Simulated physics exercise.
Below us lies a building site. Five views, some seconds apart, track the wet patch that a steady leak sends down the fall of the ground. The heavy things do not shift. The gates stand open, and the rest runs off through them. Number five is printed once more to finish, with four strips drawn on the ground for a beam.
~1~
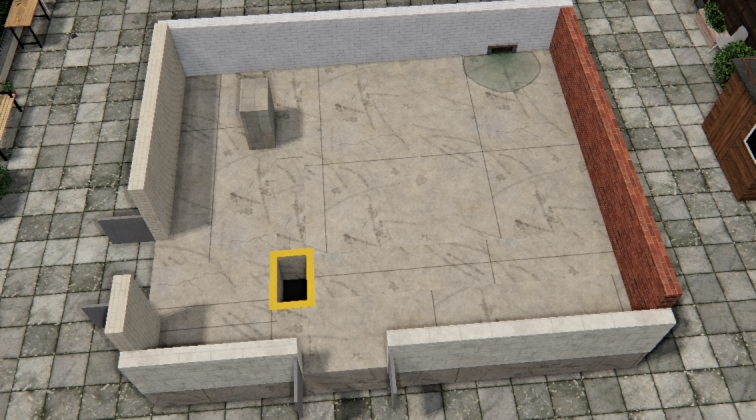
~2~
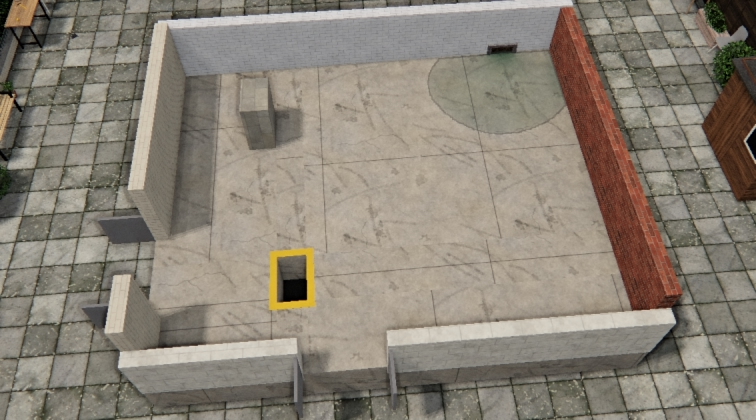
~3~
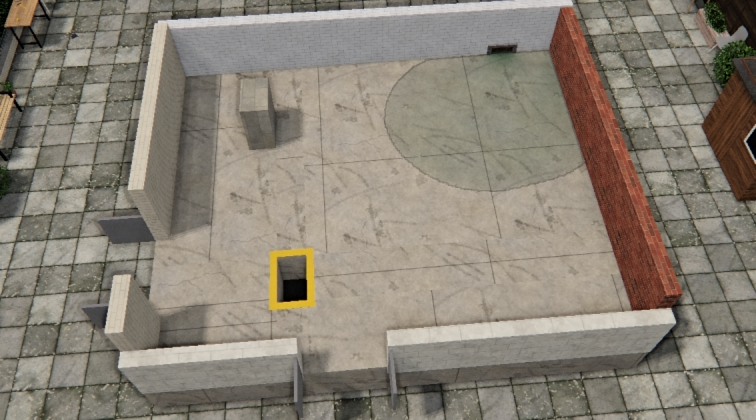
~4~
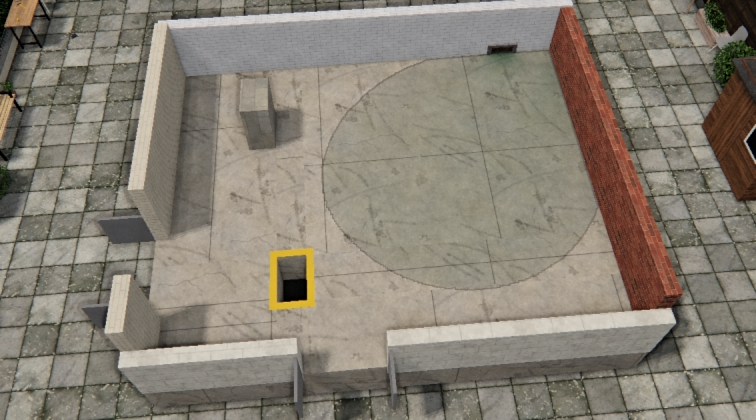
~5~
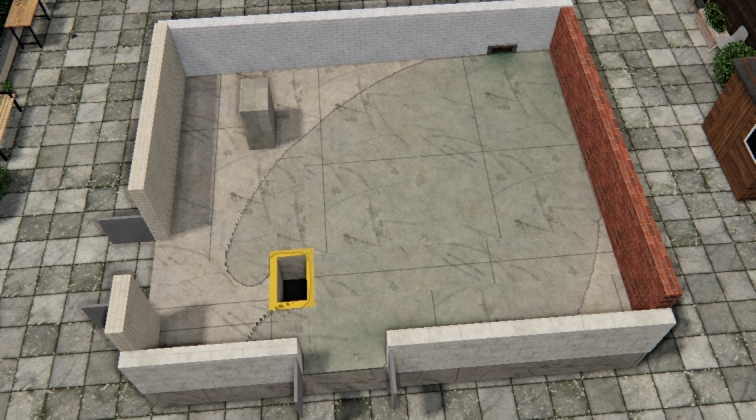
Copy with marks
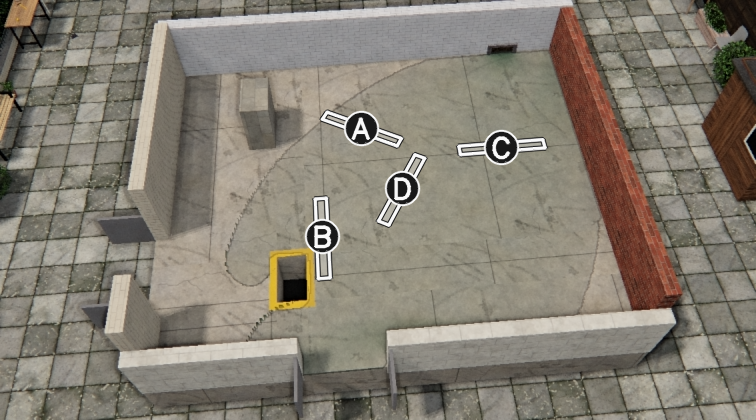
Greenish water spreading from an outlet at the upper right across a walled concrete floor, reaching a yellow-edged opening and surrounding it.
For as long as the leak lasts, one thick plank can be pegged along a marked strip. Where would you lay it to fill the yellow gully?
Position C does it best.
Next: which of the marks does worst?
Here it is position B.
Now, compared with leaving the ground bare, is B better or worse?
Worse.
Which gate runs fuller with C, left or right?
The left gate.
In white, A from (324, 115) to (399, 142); B from (324, 278) to (320, 198); C from (459, 150) to (543, 143); D from (383, 223) to (419, 156).
With A, about 17 % of the stream goes into the yellow gully, about 83 % out by the gates.
With B, about 3 % of the stream goes into the yellow gully, about 97 % out by the gates.
With C, about 26 % of the stream goes into the yellow gully, about 74 % out by the gates.
With D, about 16 % of the stream goes into the yellow gully, about 84 % out by the gates.
